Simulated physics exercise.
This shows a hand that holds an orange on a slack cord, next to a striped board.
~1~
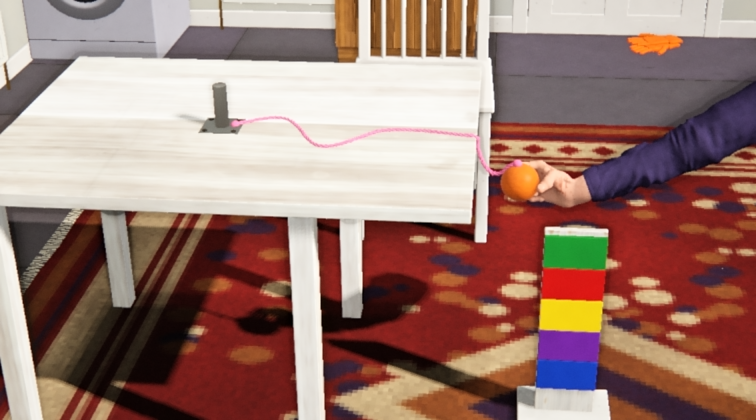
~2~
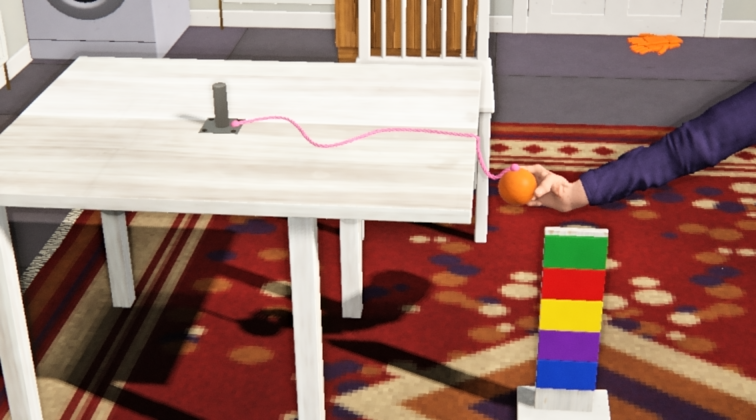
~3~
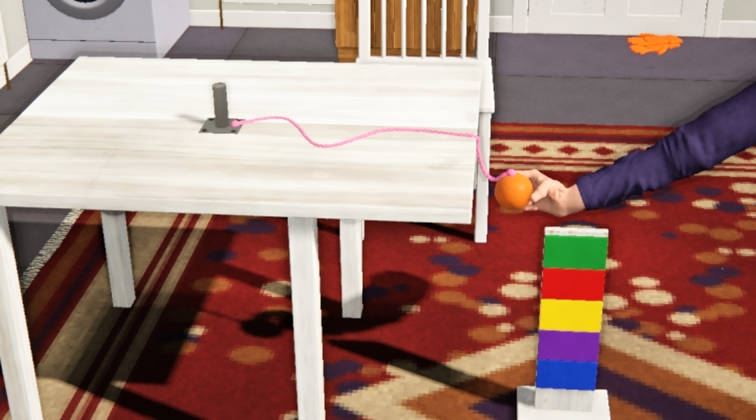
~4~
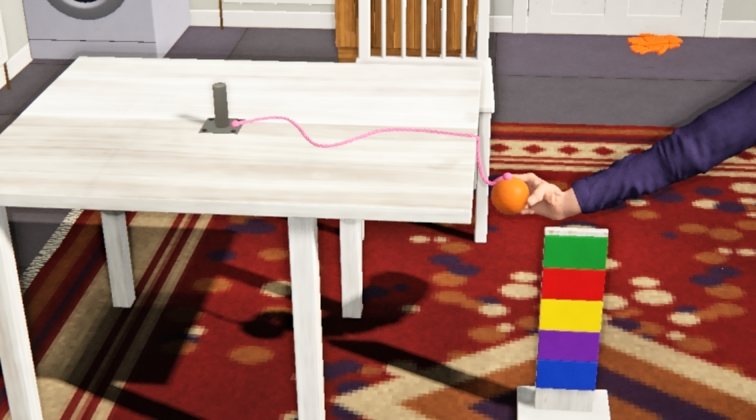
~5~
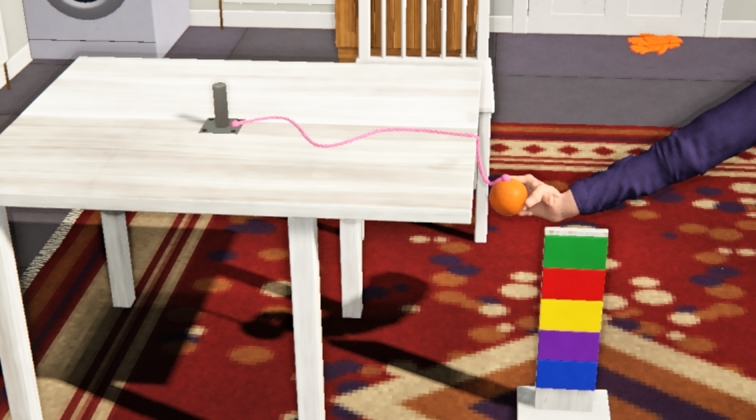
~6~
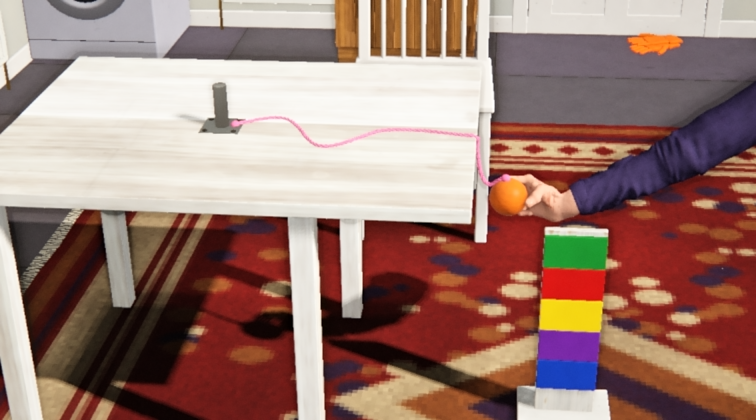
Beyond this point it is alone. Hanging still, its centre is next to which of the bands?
Its middle rests at the red band.
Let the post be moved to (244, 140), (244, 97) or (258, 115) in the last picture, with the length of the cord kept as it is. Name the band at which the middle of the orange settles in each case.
Going case by case, it's yellow, red and finally yellow.
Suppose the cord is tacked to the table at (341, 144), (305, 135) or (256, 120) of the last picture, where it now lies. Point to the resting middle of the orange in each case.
Expect roughly (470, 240) for the first, (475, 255) for the second and (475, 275) for the third.
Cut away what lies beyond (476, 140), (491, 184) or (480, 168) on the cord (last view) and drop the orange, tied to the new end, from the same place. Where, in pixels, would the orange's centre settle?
In order, roughly (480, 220), (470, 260) and (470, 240).
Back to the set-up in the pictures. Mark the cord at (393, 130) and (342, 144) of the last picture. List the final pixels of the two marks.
At (453, 136) for the first, at (391, 133) for the second.
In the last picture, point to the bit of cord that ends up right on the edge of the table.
Pixel (416, 130) or thereabouts.
Early on, orange near (481, 269); level with red.
Midway, orange near (463, 275); level with red.
Finally, orange near (475, 278); level with red. The cord holds its middle at red.
